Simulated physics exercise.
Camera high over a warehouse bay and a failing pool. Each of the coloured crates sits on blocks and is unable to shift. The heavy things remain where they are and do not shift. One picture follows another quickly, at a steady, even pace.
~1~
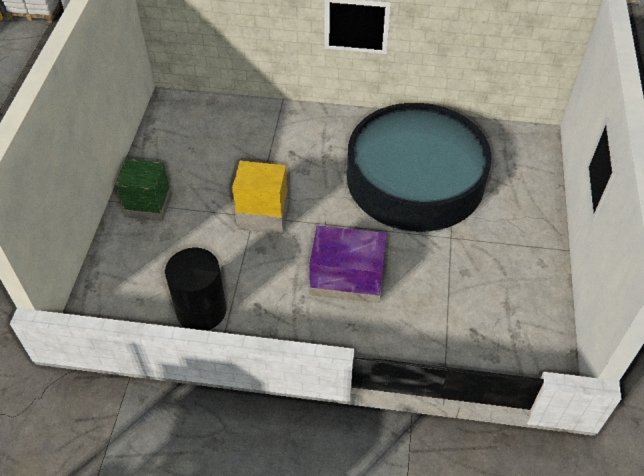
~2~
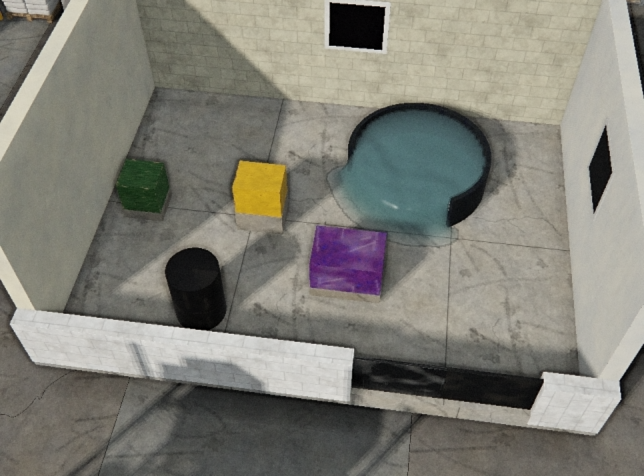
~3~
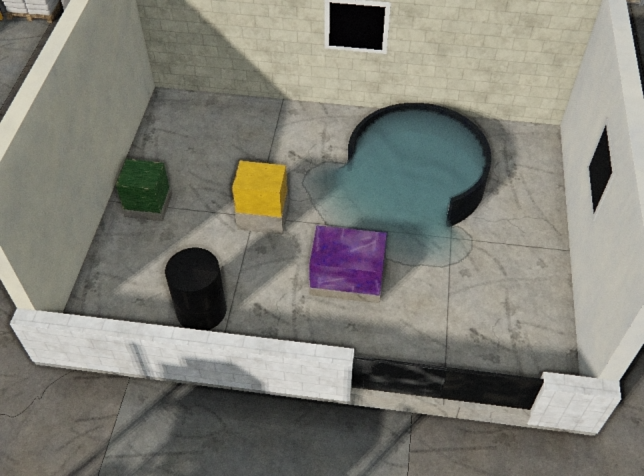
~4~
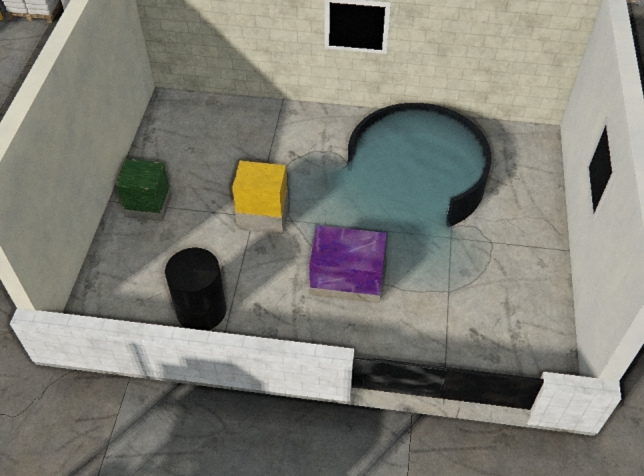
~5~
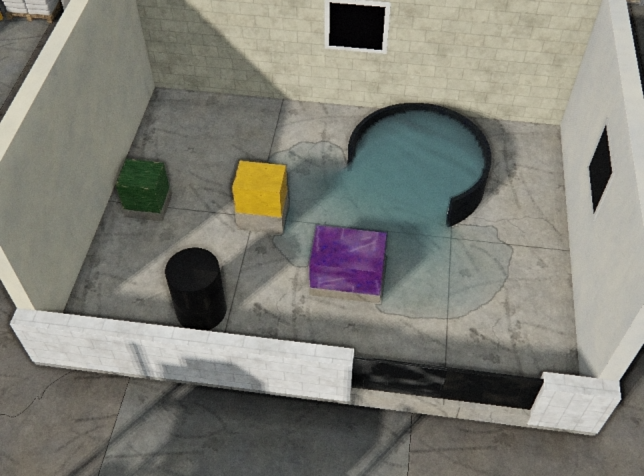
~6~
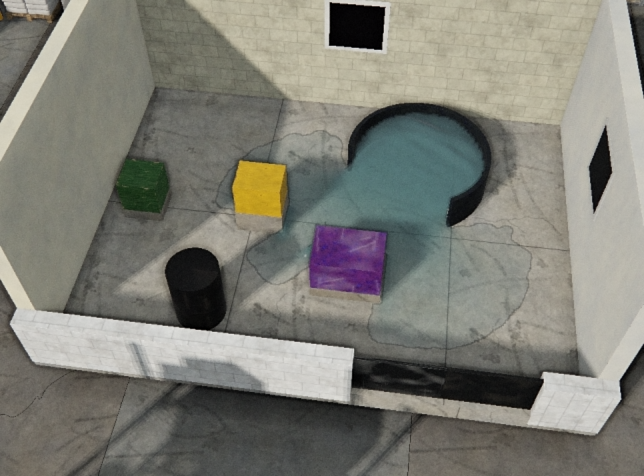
Water pours from the round pool's broken front-left side and spreads around the purple crate.
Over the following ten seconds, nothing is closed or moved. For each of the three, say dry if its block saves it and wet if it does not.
My prediction: The yellow crate will have no water on it, the purple crate will have water on it, the green crate will have no water on it.
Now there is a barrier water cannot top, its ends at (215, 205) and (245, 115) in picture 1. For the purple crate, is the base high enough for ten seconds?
Note - purple crate: Flooded.
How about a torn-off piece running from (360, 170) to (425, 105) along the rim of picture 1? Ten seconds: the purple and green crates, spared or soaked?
As it turns out, the purple crate is left untouched, and the green crate gets overtopped.
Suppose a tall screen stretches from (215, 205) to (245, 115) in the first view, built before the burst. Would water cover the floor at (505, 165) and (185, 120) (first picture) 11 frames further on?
Untouched, untouched.
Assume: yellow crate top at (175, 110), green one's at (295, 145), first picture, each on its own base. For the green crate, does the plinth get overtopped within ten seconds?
Answer: Green crate goes wet.
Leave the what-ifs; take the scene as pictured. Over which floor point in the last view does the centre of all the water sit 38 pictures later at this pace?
Close to (317, 232).
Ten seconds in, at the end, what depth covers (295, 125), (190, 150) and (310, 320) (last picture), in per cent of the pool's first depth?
Approx. values, in order: 10 %, 10 %, 10 %.
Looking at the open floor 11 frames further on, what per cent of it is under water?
Estimate: Near 50 %.
A moment on, water covers 40 % of the floor; the yellow crate water round its plinth, the purple crate water round its plinth, the green crate water round its plinth.
Next, water covers 50 % of the floor; the yellow crate water round its plinth, the purple crate water round its plinth, the green crate water round its plinth.
Then, water covers 80 % of the floor; the yellow crate water round its plinth, the purple crate water round its plinth, the green crate water round its plinth.
Later, water covers 95 % of the floor; the yellow crate water round its plinth, the purple crate water round its plinth, the green crate water round its plinth.
In the end, water covers 100 % of the floor; the yellow crate stayed above the water, the purple crate was topped, the green crate stayed above the water.
